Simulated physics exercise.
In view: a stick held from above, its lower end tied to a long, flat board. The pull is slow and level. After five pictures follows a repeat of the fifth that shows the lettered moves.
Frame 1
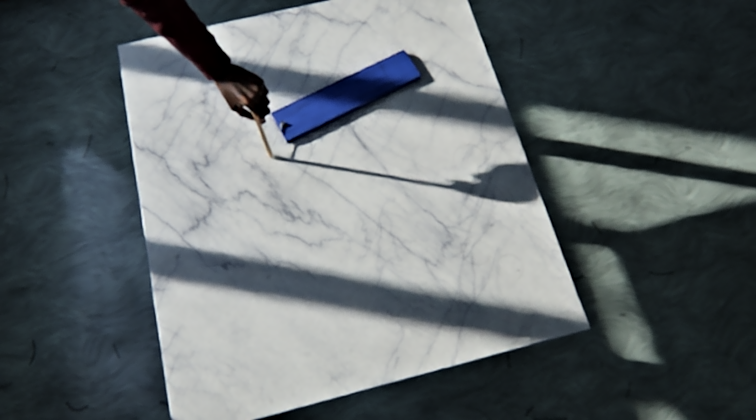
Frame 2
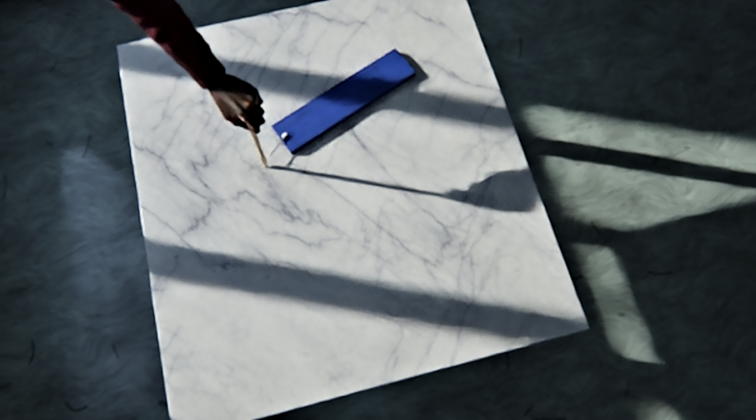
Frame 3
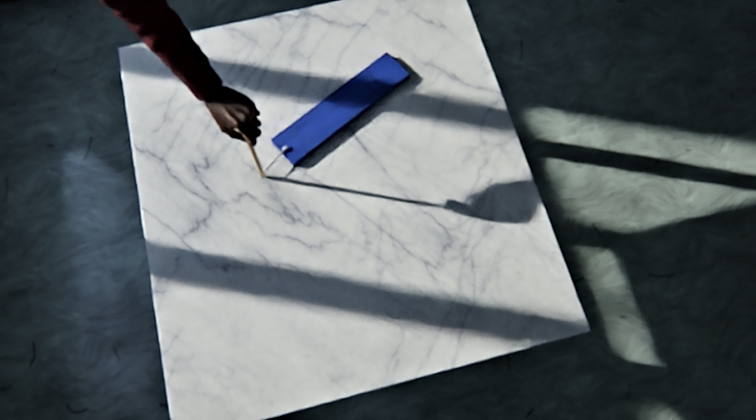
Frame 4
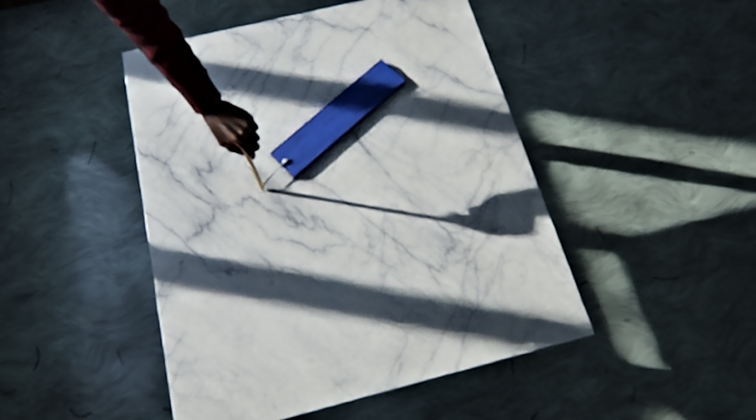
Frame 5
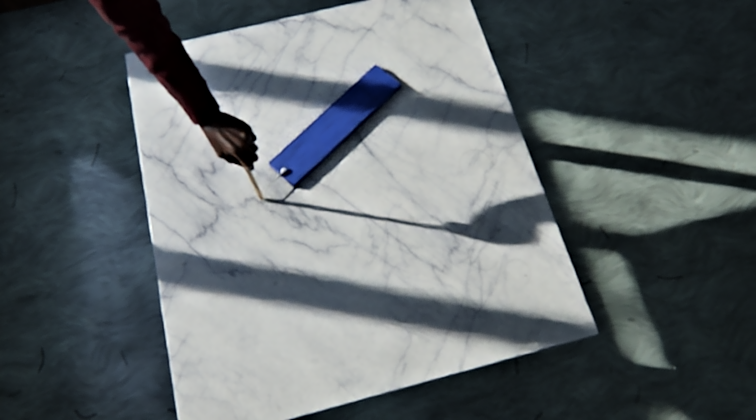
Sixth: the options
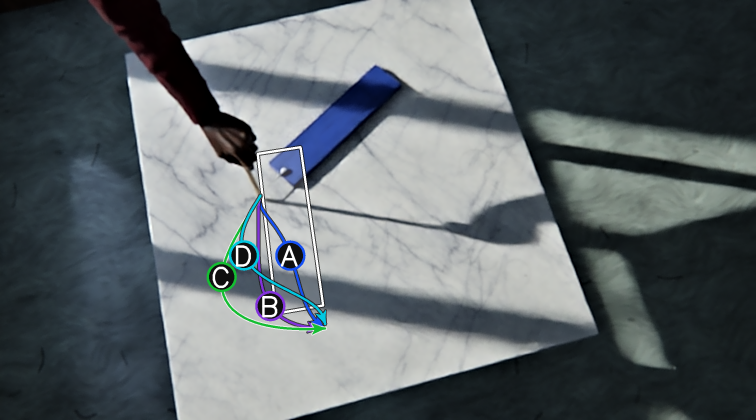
A hand in a dark red sleeve held a thin stick tied to a long, flat blue board and slowly pulled it a short way down the white marble surface, the board turning slightly.
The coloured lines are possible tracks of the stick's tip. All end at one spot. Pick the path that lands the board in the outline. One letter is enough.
With C it lies in the marked place.
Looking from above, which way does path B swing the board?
It turns anticlockwise.
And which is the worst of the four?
Path A.
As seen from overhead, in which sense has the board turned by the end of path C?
It turns anticlockwise.
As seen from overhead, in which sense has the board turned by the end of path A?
Anticlockwise.
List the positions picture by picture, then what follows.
In the first frame, blue board (347, 94).
In the second frame, blue board (345, 98).
In the third frame, blue board (342, 106).
In the fourth frame, blue board (339, 116).
In the fifth frame, blue board (336, 122).
On the marked copy, A from (261, 196) via (290, 256) to (323, 327); B from (261, 196) via (261, 277) to (321, 328); C from (261, 196) via (224, 295) to (325, 328); D from (261, 196) via (254, 270) to (325, 324); the outline at (289, 226).
Taking C. A third of the way, foot of the stick (225, 263), middle of the board (293, 175).
Two thirds of the way, foot of the stick (257, 323), middle of the board (278, 214).
When it is over, foot of the stick (325, 329), middle of the board (290, 227); it lies in the outline.
As for the rest, A leaves its middle at (321, 217); B leaves its middle at (306, 221); D leaves its middle at (313, 217).
